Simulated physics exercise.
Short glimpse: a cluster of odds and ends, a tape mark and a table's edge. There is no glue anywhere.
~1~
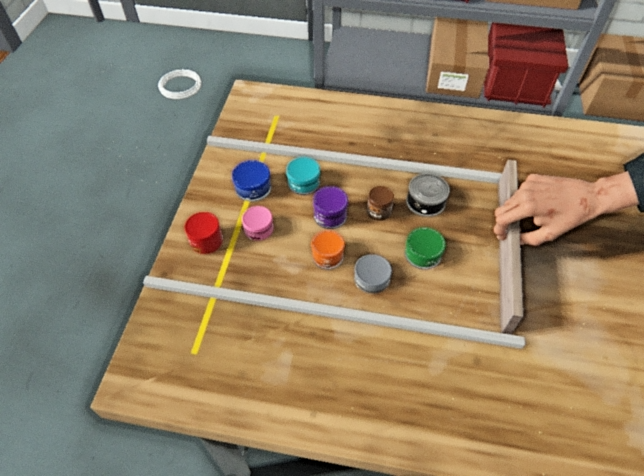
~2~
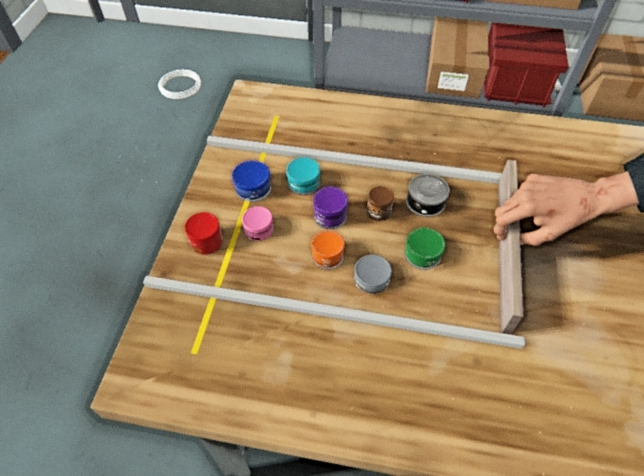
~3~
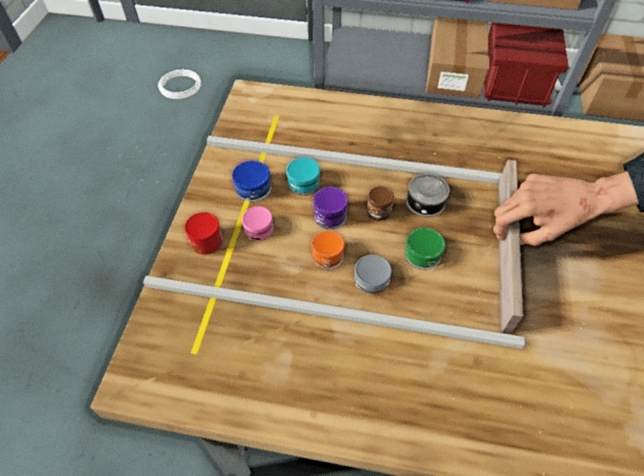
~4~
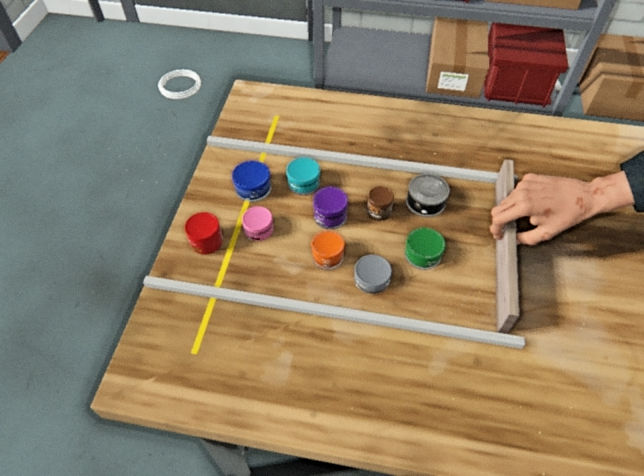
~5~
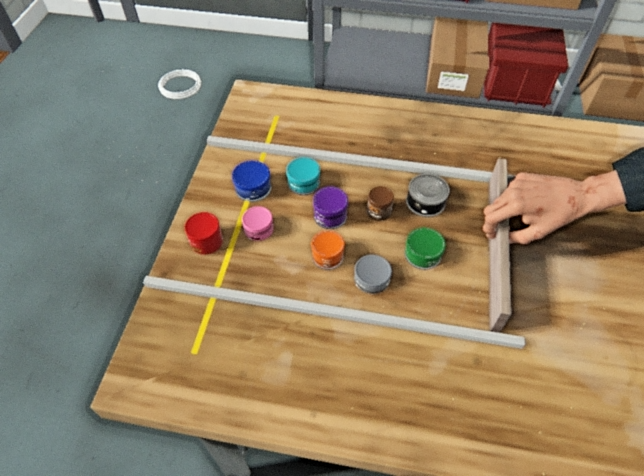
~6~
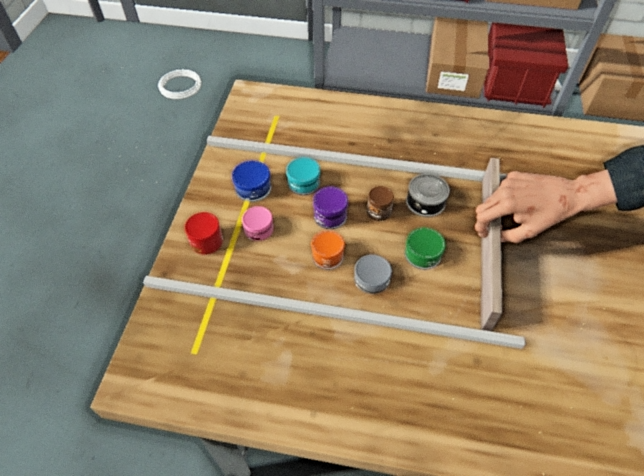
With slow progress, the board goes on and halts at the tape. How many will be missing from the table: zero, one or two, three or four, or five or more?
Turns out the ones that don't stay up top number one or two.
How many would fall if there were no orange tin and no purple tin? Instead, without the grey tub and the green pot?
0 for the first case, 0 for the second.
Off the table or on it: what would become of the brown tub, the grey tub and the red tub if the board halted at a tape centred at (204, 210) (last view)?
First the brown tub, which stays on top, then the grey tub, which stays on top, and the red tub, which leaves the top.
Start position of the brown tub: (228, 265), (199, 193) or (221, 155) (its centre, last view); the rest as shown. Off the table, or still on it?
Going through them in order, it keeps its spot, it ends up falling, and it ends up falling.
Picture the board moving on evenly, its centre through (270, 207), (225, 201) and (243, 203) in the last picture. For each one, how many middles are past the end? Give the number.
Respectively, 0, 4 and 2.
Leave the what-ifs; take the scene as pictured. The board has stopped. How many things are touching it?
That would be 4 of them.
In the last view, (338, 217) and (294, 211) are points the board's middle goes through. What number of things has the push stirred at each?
By the first moment it's 7, by the second it's 9.
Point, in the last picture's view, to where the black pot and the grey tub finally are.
In the last picture the black pot sits at (239, 164) while the grey tub sits at (209, 254).
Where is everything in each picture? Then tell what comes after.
In the first picture, red tub (204, 233); blue tin (252, 181); pink tub (258, 224); board (509, 241); tape (242, 215).
In the second picture, blue tin (252, 181); orange tin (328, 250).
In the third picture, pink tub (258, 224); purple tin (330, 208).
In the fourth picture, red tub (204, 233); black pot (427, 195).
In the fifth picture, blue tin (252, 181); grey tub (373, 274).
In the sixth picture, red tub (204, 233); blue tin (252, 181); pink tub (258, 224); board (491, 239); tape (242, 215).
Soon after, none off yet; red tub at rest near (204, 233); blue tin at rest near (252, 181); pink tub at rest near (258, 224).
In the end, the number that fall off is one or two; gone, blue tin and red tub.
